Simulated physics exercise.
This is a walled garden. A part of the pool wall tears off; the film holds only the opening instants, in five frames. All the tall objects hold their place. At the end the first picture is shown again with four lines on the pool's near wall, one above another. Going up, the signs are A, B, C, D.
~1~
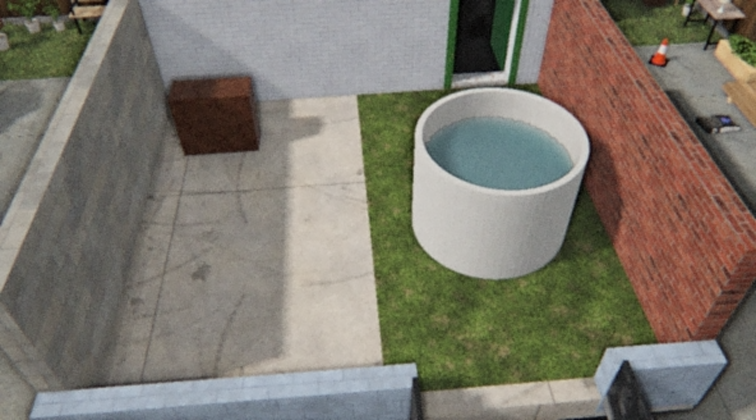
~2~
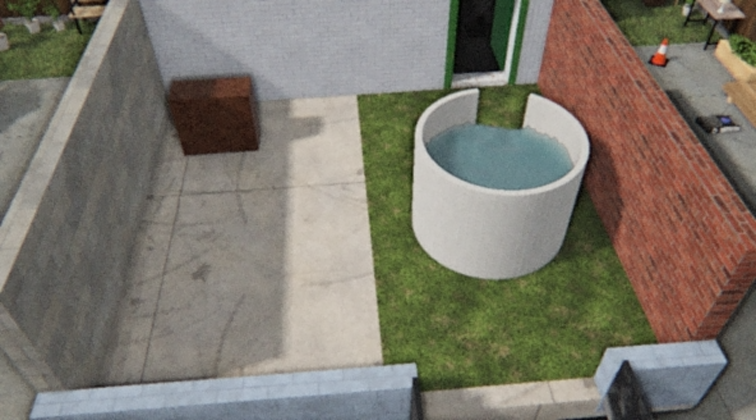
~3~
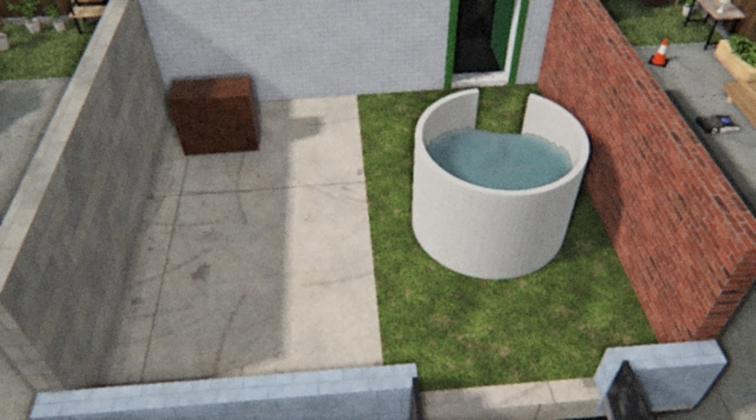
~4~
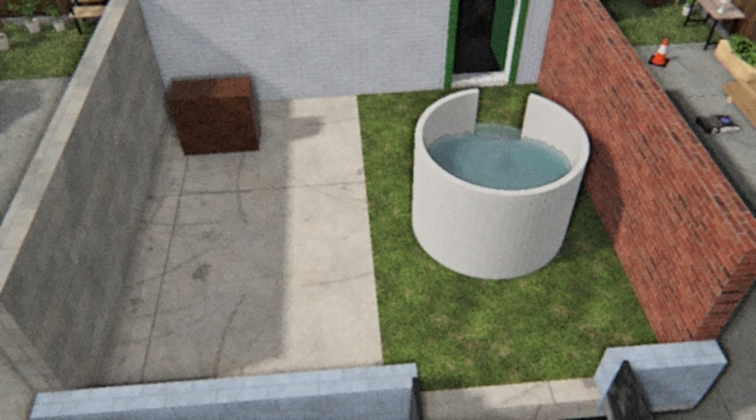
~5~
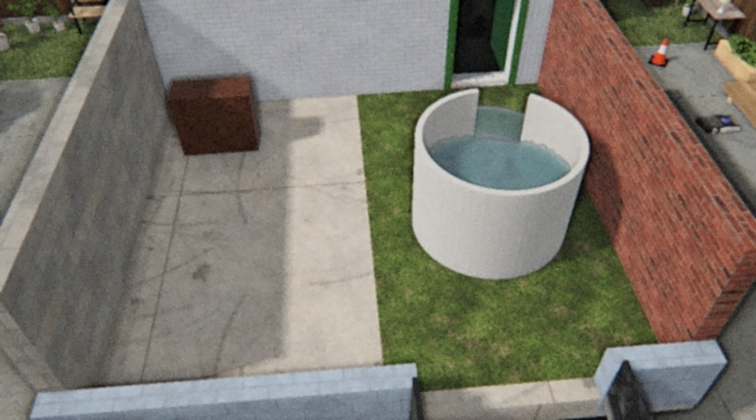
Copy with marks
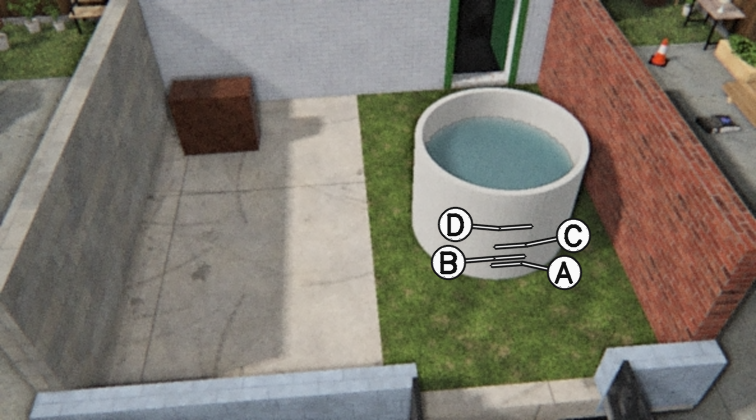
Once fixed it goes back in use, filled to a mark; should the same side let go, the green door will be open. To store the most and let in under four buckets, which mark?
Choose B.
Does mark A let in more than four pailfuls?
No.
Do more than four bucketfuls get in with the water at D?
Yes, that goes wrong.
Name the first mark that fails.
C.
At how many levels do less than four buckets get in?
Two of the four.
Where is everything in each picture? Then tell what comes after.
In the first frame, water in the pool at rest, its middle at (497, 161); foot of the green doorway at (479, 87); open gate at (513, 353).
In the second frame, water covers 1 % of the ground, its front hidden from here.
In the third frame, water covers 2 % of the ground, its front hidden from here.
In the fourth frame, water covers 5 % of the ground, its front hidden from here.
In the fifth frame, water covers 10 % of the ground, its front hidden from here.
In white, A at (507, 264); B at (508, 257); C at (511, 245); D at (515, 227); from the bottom up A, B, C, D.
With A, nothing gets over.
With B, a bucket or two gets in.
With C, about 9 bucketfuls get in.
With D, dozens of bucketfuls pour in.
